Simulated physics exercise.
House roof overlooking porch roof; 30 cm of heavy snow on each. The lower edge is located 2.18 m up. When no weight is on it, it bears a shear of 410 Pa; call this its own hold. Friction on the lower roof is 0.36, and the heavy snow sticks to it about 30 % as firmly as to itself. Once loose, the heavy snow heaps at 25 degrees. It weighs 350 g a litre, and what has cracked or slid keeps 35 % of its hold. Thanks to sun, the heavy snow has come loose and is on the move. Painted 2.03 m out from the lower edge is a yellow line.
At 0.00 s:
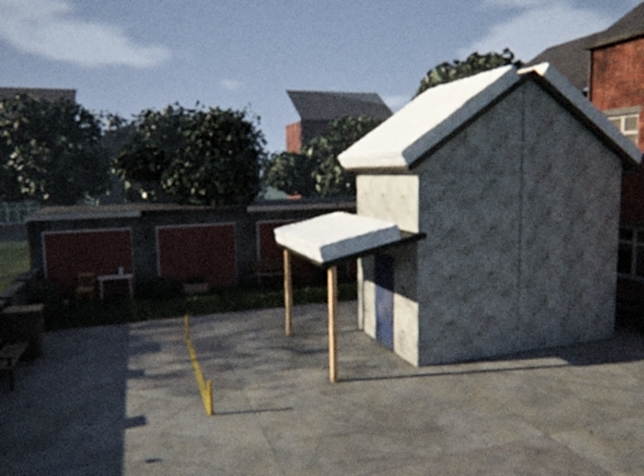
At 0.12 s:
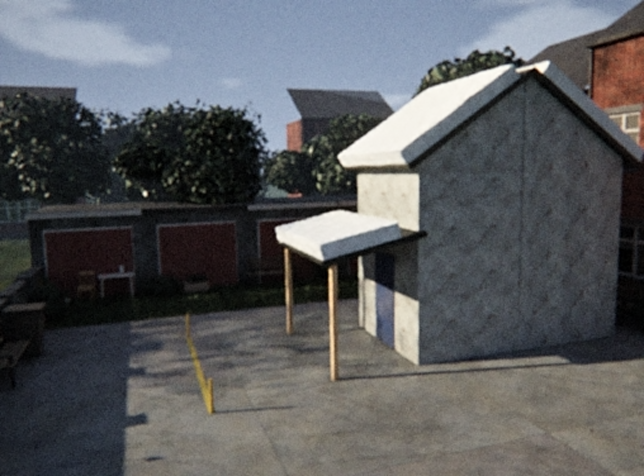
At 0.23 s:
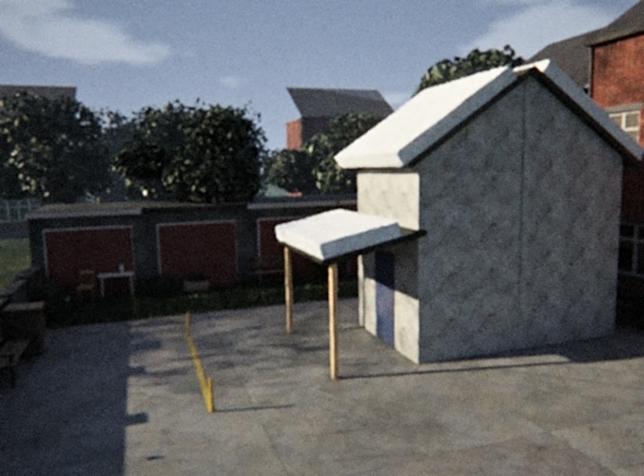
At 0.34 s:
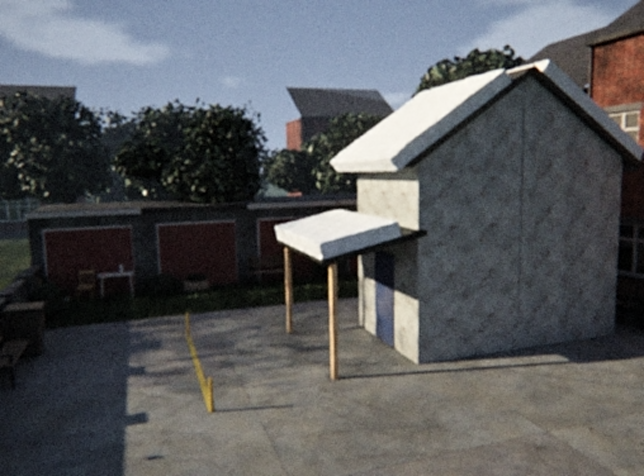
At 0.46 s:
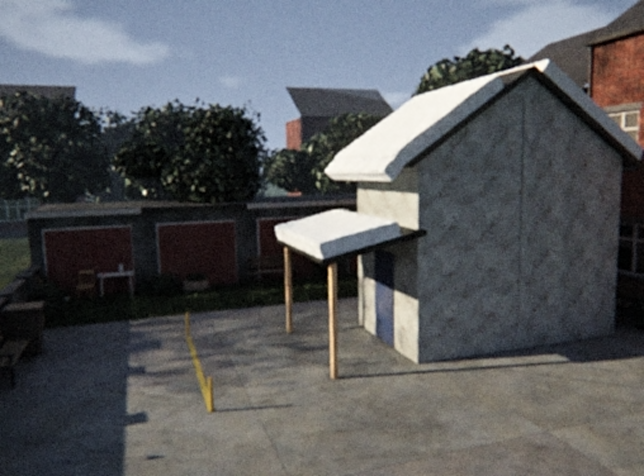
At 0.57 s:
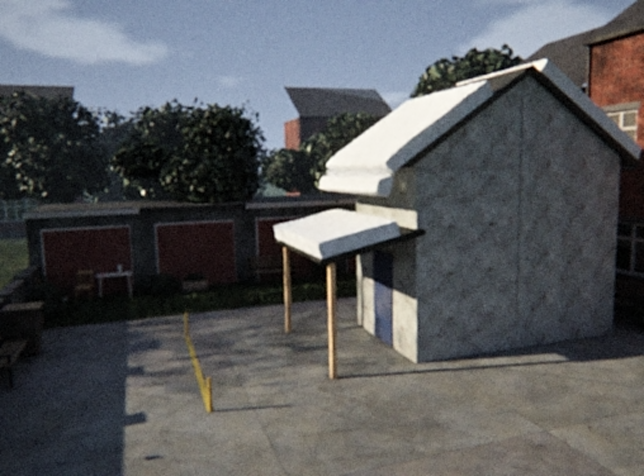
Thick white snow slowly sliding down a small grey building's pitched roof, its lower edge creeping out above a snow-covered porch.
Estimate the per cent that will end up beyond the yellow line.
Roughly 40 per cent will end up beyond it.
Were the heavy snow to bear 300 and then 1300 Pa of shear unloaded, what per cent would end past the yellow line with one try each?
In order: Around 40 % and around 20 %.
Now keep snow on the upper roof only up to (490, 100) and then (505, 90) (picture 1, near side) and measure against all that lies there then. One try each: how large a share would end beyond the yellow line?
First try roughly 30 %, second roughly 35 %.
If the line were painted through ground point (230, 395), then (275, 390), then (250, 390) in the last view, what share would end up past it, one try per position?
Roughly 50 %, then 65 %, then 55 %.
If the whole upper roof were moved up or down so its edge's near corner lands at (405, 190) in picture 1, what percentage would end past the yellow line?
It would then be around 30 percent.
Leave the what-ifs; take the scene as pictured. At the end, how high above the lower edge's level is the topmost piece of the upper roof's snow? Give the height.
0.7 m, give or take.
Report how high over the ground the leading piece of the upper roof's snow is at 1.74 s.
0.4 m or thereabouts.
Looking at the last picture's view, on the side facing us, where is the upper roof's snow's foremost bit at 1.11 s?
Look roughly at (315, 237).
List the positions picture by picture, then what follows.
Front end of the heavy snow at (406, 161), in the first frame.
Front end of the heavy snow at (406, 160), its middle shifted 2.8 cm, in the second frame.
Front end of the heavy snow at (403, 162), its middle shifted 11 cm, 4 % of it past the upper edge, in one piece, in the third frame.
Front end of the heavy snow at (397, 163), its middle shifted 24 cm, 8 % of it past the upper edge, in one piece, in the fourth frame.
Front end of the heavy snow at (389, 167), its middle shifted 43 cm, 15 % of it past the upper edge, cracking, in the fifth frame.
Front end of the heavy snow at (379, 183), its middle shifted 68 cm, 24 % of it past the upper edge, cracking, in the sixth frame.
By 1.11 s, none is below the lower edge and 0 % is past the line.
By 1.74 s, 56 % is below the lower edge and 0 % is past the line.
By 2.37 s, 68 % is below the lower edge and 40 % is past the line.
By 3.00 s, 68 % is below the lower edge and 40 % is past the line.
By 3.10 s, at the end, 68 % is below the lower edge and 40 % is past the line.
